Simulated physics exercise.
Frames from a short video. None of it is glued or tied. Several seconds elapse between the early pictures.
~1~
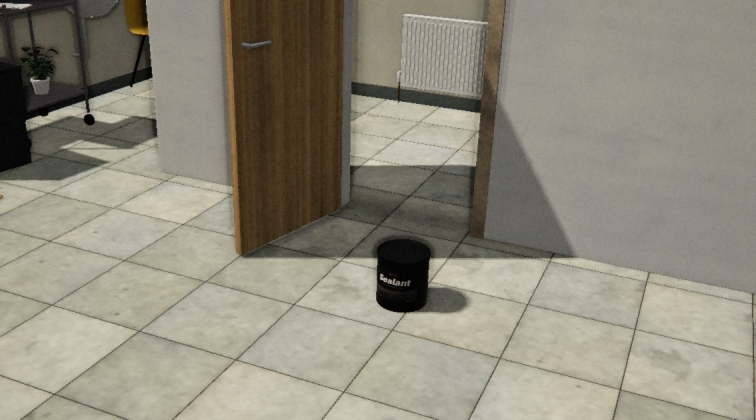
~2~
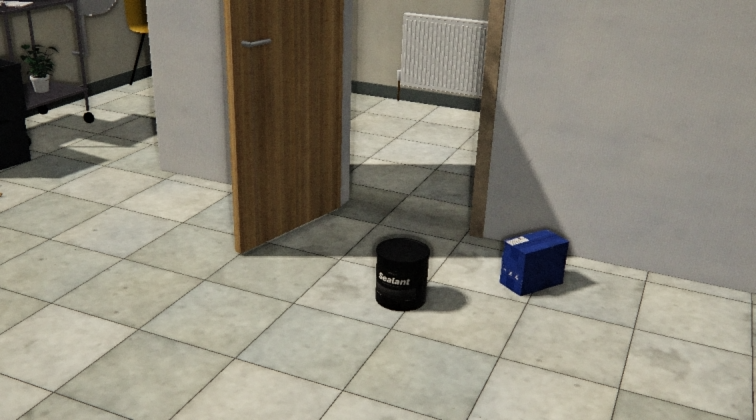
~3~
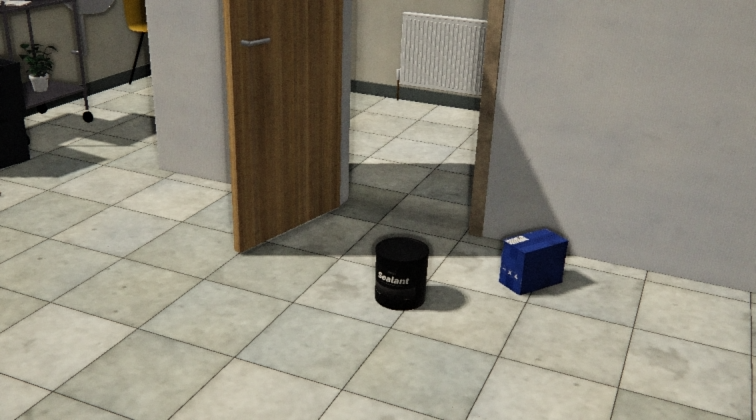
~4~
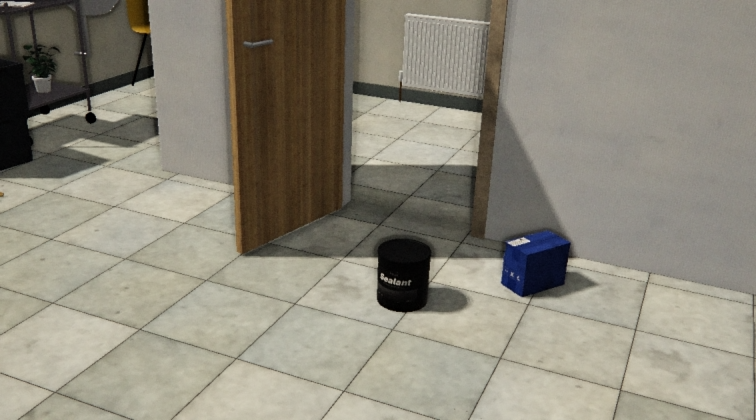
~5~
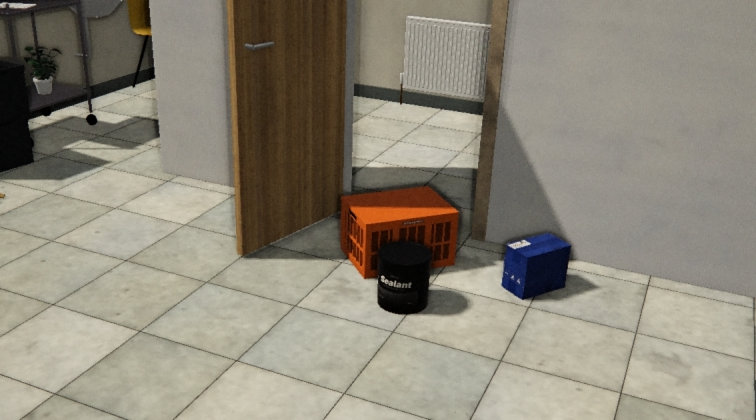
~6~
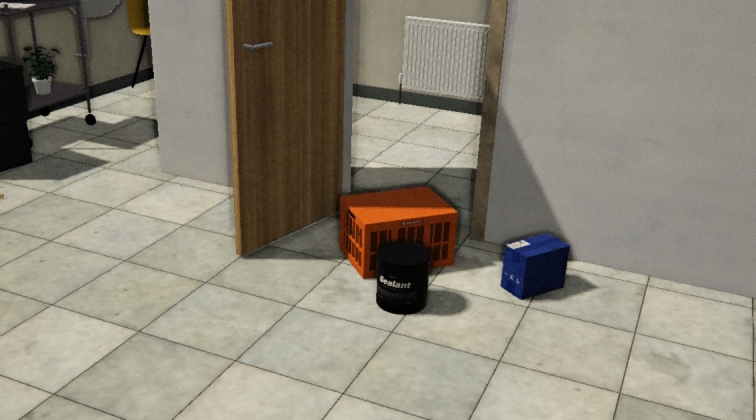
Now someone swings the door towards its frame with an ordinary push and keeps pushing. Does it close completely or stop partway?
I'd say the door gets stuck partway this time.
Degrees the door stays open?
Open angle: About 65°.
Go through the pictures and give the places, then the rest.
The first picture shows door wide open and still.
The second picture shows door wide open and still; blue parcel (534, 262); black pail (402, 274).
The third picture shows door wide open and still; blue parcel (533, 261); black pail (401, 274).
The fourth picture shows door wide open and still; blue parcel (535, 263); black pail (403, 275).
The fifth picture shows door wide open and still; blue parcel (536, 266); black pail (404, 278).
The sixth picture shows door wide open and still; orange chest (397, 231); blue parcel (535, 266).
Then, 0.70 s on from there, open by 93°.
Then, 1.10 s on from there, open by 80°.
Then, 1.50 s on from there, open by 66°.
In the end, open by 63°; all 3 unmoved. At the end, from the last picture's camera, orange chest near (402, 231).
